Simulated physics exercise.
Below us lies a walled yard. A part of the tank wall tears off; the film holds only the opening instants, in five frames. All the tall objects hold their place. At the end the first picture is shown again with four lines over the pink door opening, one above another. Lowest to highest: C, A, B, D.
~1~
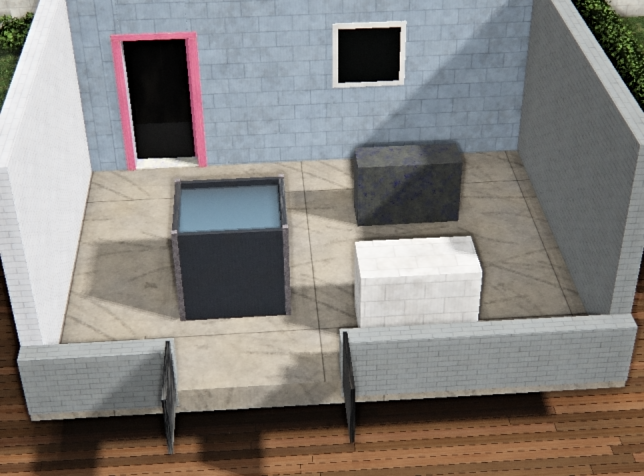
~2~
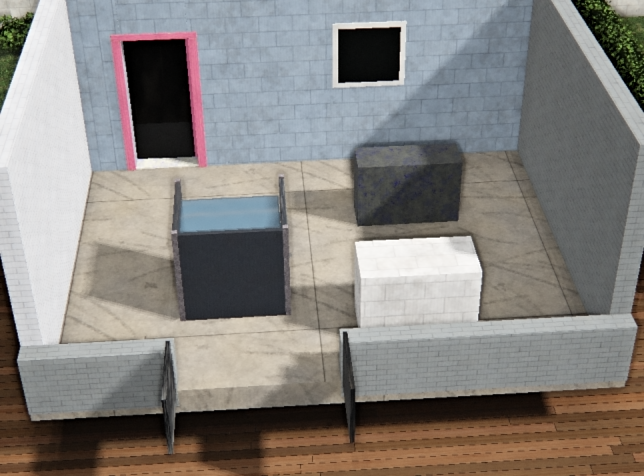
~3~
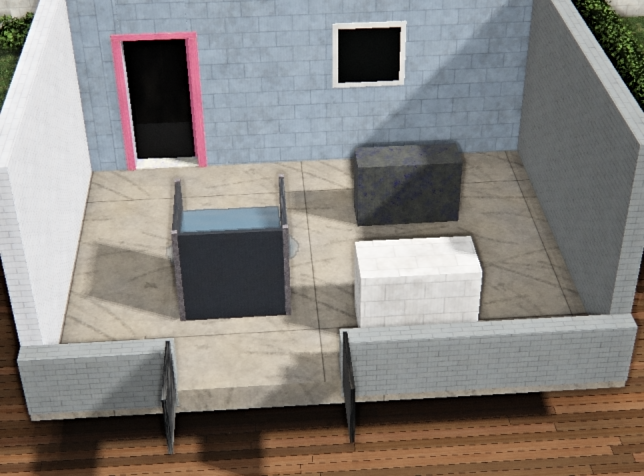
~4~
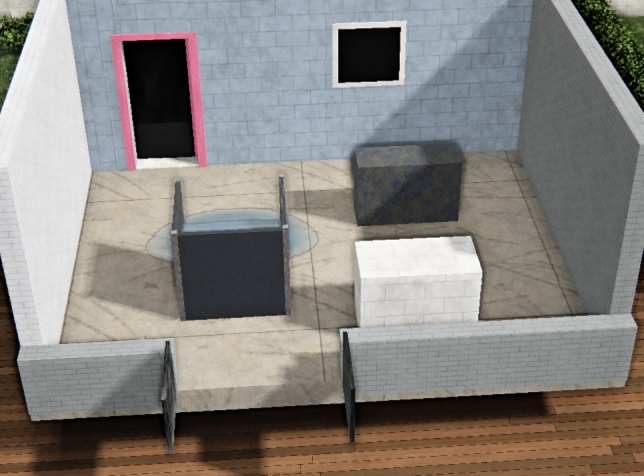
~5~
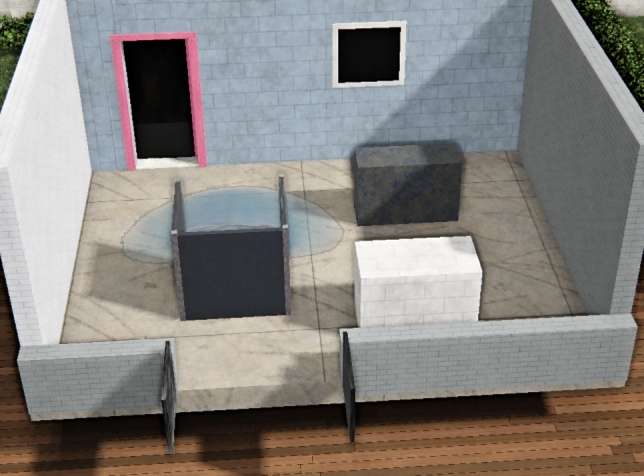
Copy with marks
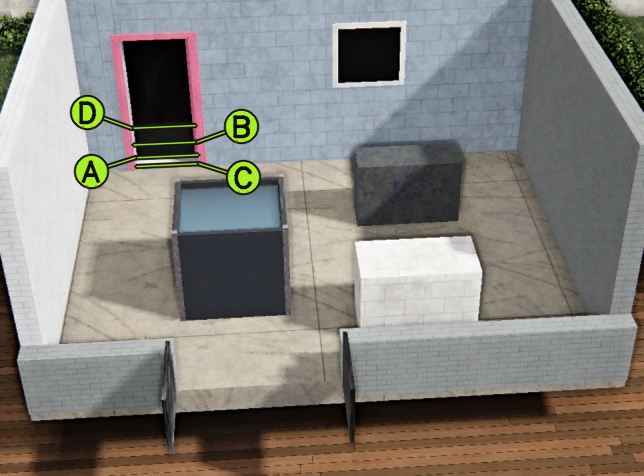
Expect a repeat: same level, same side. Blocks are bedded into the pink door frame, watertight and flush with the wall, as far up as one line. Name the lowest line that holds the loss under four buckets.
Go for B.
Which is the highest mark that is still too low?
That would be A.
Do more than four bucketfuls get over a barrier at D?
No, that is safe.
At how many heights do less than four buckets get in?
Two of the four.
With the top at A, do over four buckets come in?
Yes, it does.
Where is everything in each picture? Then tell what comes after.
In the first frame, water in the tank at rest, its middle at (230, 210); foot of the pink doorway at (168, 168); open gate at (257, 330).
In the second frame, water covers 1 % of the ground, its front hidden from here.
In the third frame, water covers 4 % of the ground, its front hidden from here.
In the fourth frame, front seen at (305, 239), 8 % of the ground wet.
In the fifth frame, front seen at (305, 204), 15 % of the ground wet.
On the marked copy, A at (166, 156); B at (165, 143); C at (167, 165); D at (163, 126); from the bottom up C, A, B, D.
For mark A, about 11 bucketfuls get in.
For mark B, a bucket or two gets in.
For mark C, dozens of bucketfuls pour in.
For mark D, nothing gets over.
